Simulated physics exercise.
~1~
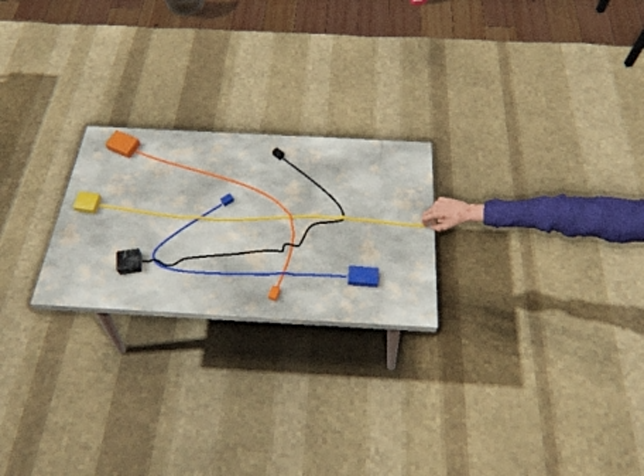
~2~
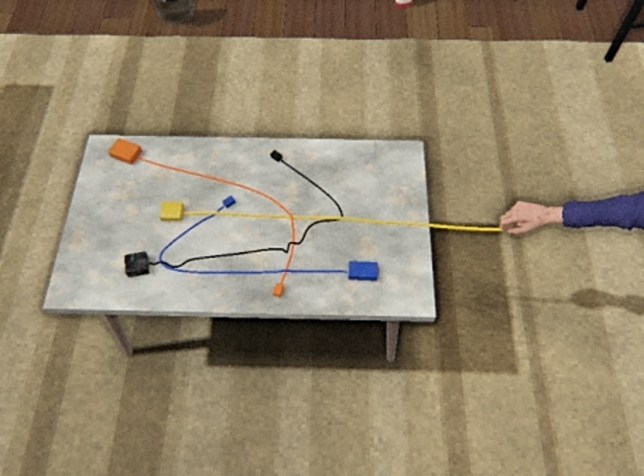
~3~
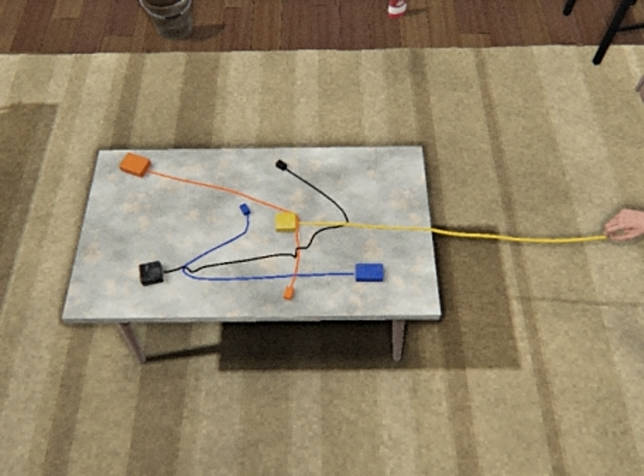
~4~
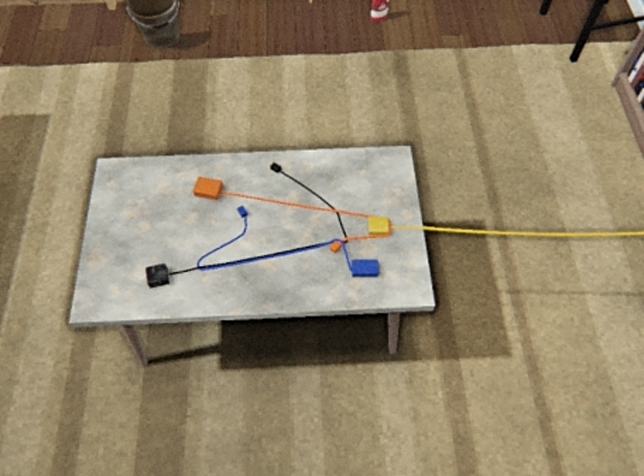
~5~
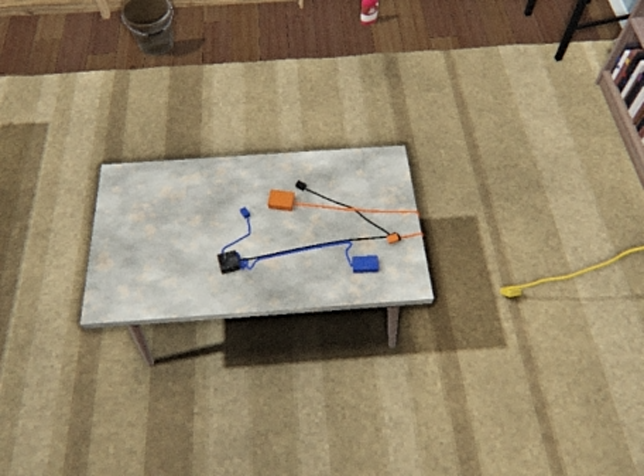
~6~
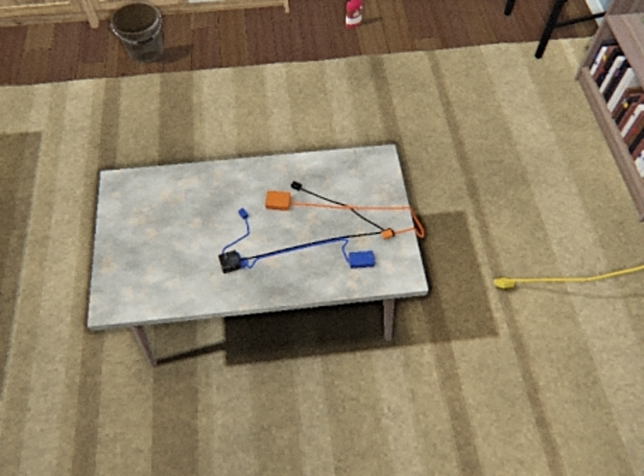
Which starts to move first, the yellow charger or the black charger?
The yellow charger starts to move first, sliding right as the hand pulls its lead, and the black charger is dragged to the right only later.
